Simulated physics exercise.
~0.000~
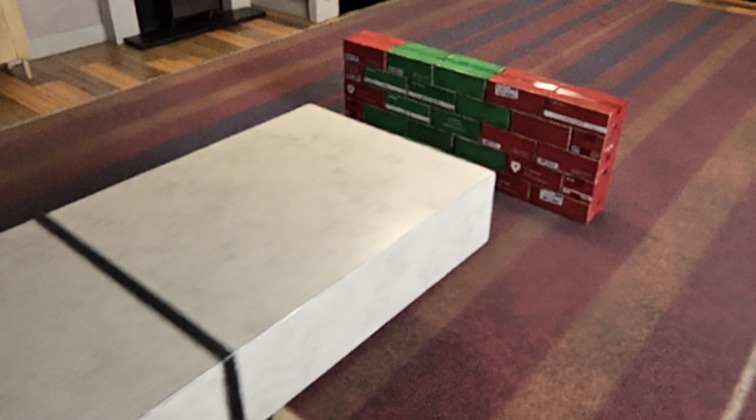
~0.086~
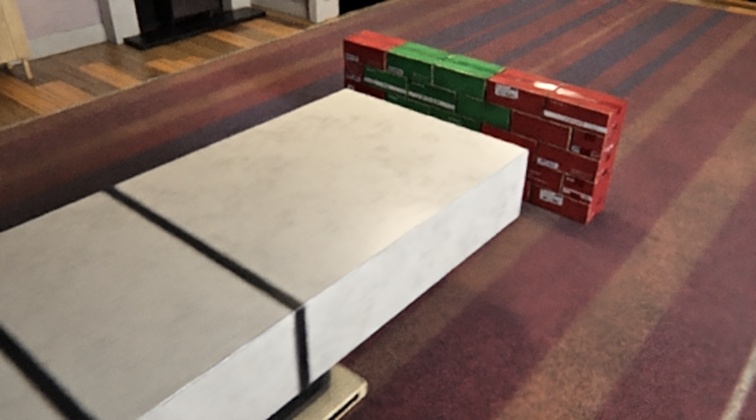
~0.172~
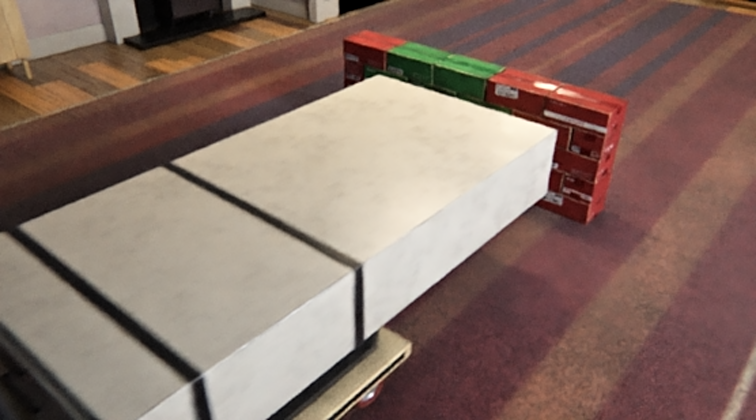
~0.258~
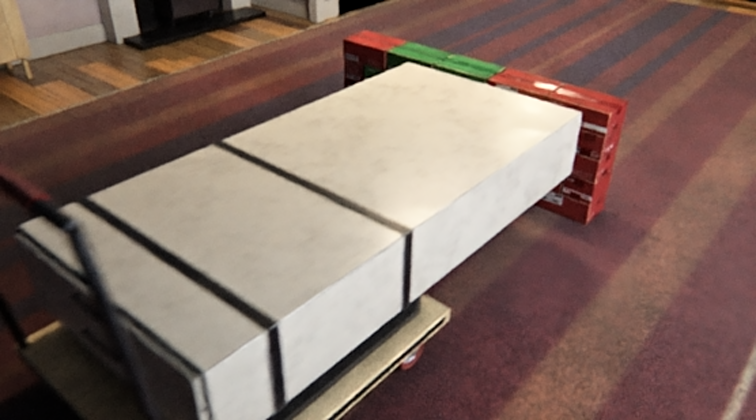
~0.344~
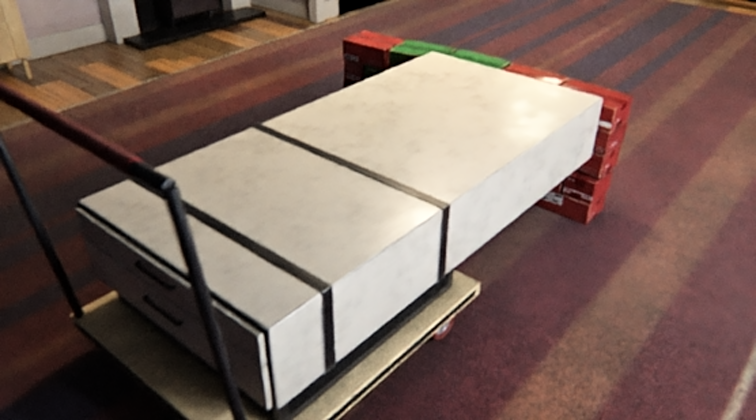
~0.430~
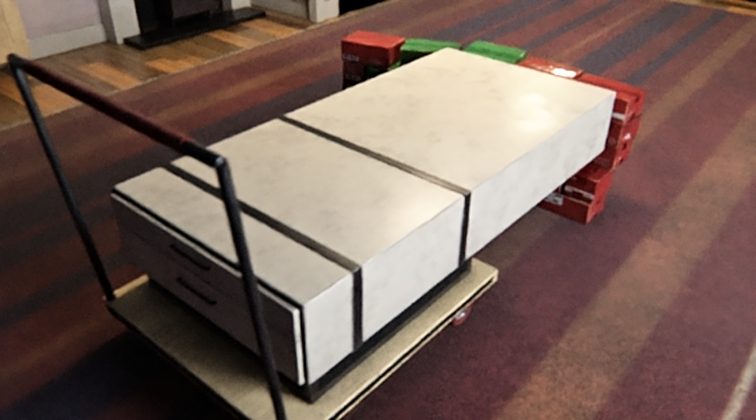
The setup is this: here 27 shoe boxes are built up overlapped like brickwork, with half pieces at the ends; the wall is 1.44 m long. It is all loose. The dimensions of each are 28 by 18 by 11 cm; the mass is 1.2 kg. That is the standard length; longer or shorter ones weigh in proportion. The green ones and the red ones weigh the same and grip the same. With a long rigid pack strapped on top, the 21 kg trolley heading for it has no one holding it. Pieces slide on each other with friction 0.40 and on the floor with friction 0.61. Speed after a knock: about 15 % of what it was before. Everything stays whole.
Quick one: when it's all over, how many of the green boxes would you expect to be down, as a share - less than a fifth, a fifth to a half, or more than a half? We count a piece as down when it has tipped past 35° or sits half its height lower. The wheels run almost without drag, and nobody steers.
I'd say more than a half.
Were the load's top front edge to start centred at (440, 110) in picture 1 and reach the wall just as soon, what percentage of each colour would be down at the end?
Down at the end: Red 60 per cent, green 70 per cent.
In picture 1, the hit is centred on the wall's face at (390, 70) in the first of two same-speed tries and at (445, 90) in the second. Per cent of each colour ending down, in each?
For red it's 30 then 50 per cent, for green 70 then 60 per cent.
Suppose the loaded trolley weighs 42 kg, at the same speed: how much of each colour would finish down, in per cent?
Red 50, green 80 %.
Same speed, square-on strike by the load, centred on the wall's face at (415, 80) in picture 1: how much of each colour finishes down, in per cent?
Result - red: 50 %; green: 60 %.
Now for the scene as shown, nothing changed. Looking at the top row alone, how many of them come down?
5.
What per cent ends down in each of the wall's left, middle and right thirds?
Left 40, middle 70, right 60 per cent.
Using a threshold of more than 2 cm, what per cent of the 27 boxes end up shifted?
It comes to 80 percent.
After 0.54 s, load 28 cm past the wall's line, still rolling; 3 of the 12 green boxes down (9 of 27 in all colours); top green box 10° from how it stood; top red box 8° from how it stood.
After 0.82 s, load 61 cm past the wall's line, still rolling; 7 of the 12 green boxes down (13 of 27 in all colours); top green box 45° from how it stood, 26 cm lower; top red box 10° from how it stood.
After 1.34 s, load 1.06 m past the wall's line, still rolling; 7 of the 12 green boxes down (14 of 27 in all colours); top green box on its side; top red box 65° from how it stood, 21 cm lower.
In the end (3.1 s), load 1.08 m past the wall's line, stopped; 8 of the 12 green boxes down (15 of 27 in all colours); top green box on its side; top red box on its side. That is 67 per cent. From the last view, middles, top green box near (441, 80), top red box near (346, 86).
